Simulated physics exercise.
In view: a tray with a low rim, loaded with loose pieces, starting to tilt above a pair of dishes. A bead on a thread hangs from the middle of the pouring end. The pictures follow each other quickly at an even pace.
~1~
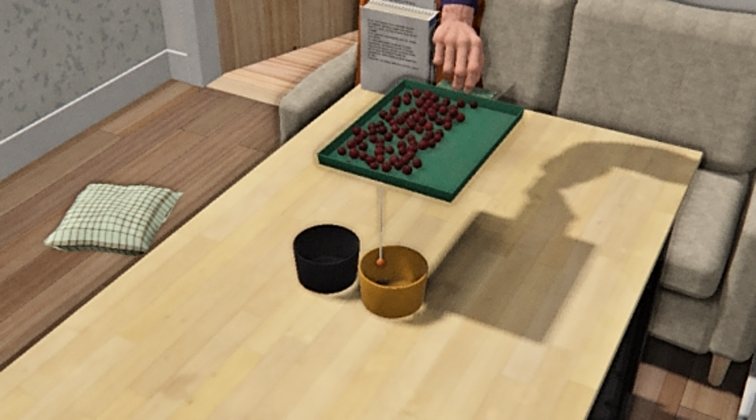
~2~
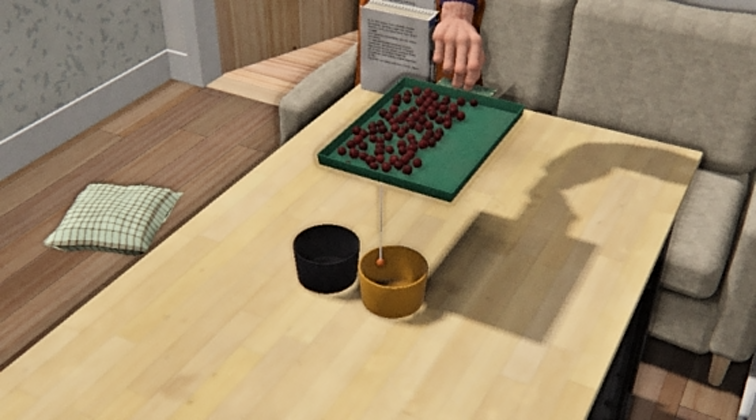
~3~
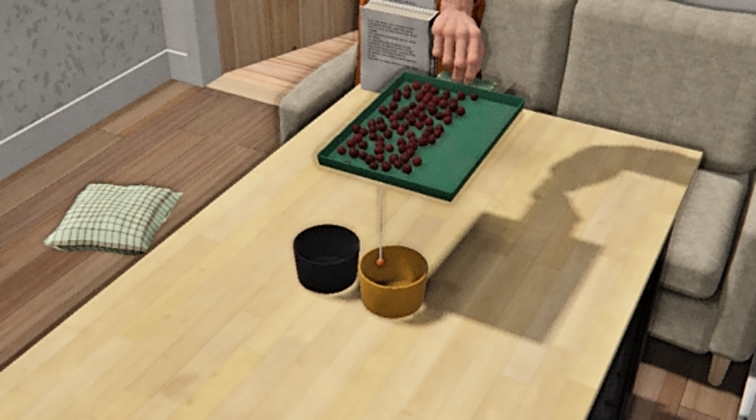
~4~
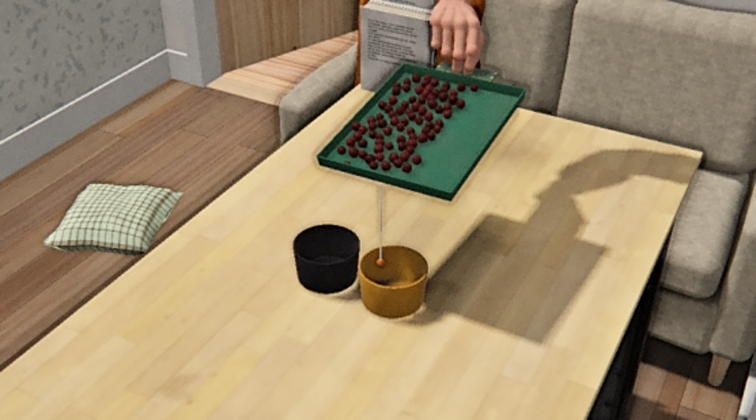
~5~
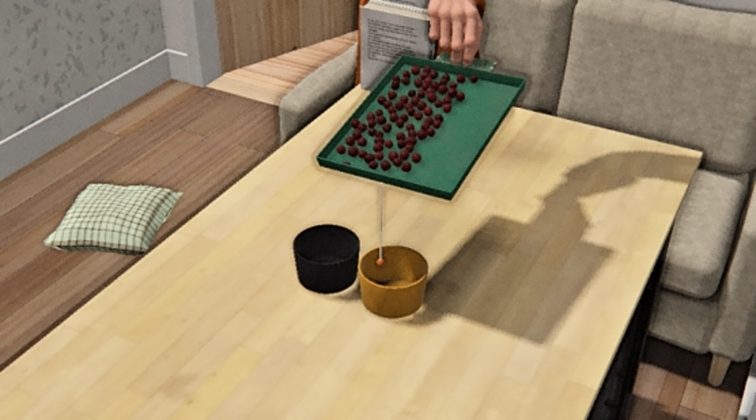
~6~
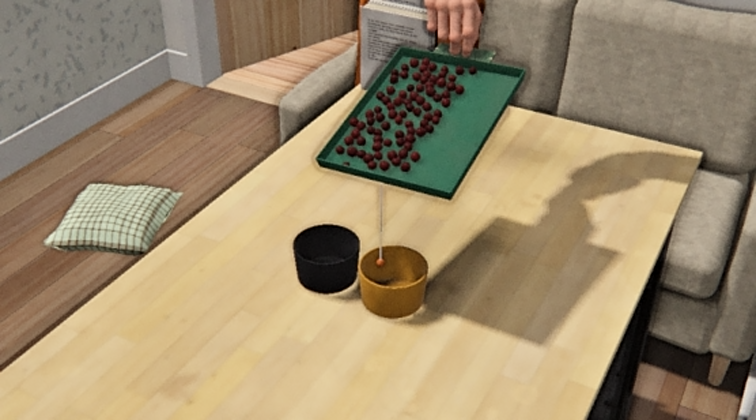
Above a pale wooden table, a hand held a green tray of dark red cherries over a black dish and a mustard one, then slowly raised its far end while the cherries barely moved.
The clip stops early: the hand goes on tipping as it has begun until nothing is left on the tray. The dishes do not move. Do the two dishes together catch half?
They take less than half between them.
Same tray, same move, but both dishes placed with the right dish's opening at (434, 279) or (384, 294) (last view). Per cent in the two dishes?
In turn 0 and 80 in a hundred.
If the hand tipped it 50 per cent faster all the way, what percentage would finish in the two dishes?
Roughly 10 in a hundred.
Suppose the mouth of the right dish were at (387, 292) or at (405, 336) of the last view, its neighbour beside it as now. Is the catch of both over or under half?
In turn: The larger part; below a half.
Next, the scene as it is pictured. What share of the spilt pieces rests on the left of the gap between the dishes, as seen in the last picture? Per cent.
It comes to 70 per cent or so.
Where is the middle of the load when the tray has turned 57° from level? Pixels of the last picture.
Roughly at (364, 138).
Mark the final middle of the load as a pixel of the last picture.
Around (313, 331).
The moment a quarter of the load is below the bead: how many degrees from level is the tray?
At some 110 degrees.
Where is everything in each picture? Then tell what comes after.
Corners of the pouring end near (319, 154) and (451, 192), level; middle of the load near (406, 130), dried cherries; left dish near (310, 275); right dish near (377, 299); bead on its thread near (381, 263), in the first frame.
Corners of the pouring end near (319, 154) and (451, 192), level; middle of the load near (406, 129), in the second frame.
Corners of the pouring end near (319, 154) and (451, 192), tipped barely, lowest at the left corner; middle of the load near (406, 126), in the third frame.
Corners of the pouring end near (318, 155) and (451, 191), tipped a little, lowest at the left corner; middle of the load near (405, 122), in the fourth frame.
Corners of the pouring end near (318, 157) and (450, 191), tipped a little, lowest at the left corner; middle of the load near (405, 118), in the fifth frame.
Corners of the pouring end near (318, 158) and (450, 191), tipped a little, lowest at the left corner; middle of the load near (403, 114); left dish near (310, 275); right dish near (377, 299), in the sixth frame.
Shortly afterwards, tray tipped steeply; the whole lot on the tray.
Next, tray tipped right over; all but a few on the tray; only a few in the air.
Some moments later, tray tipped past a quarter turn; a little in the left dish; all but a few outside both.
In the end, tray tipped past a quarter turn; none at all in the right dish; a little in the left dish; all but a few outside both.
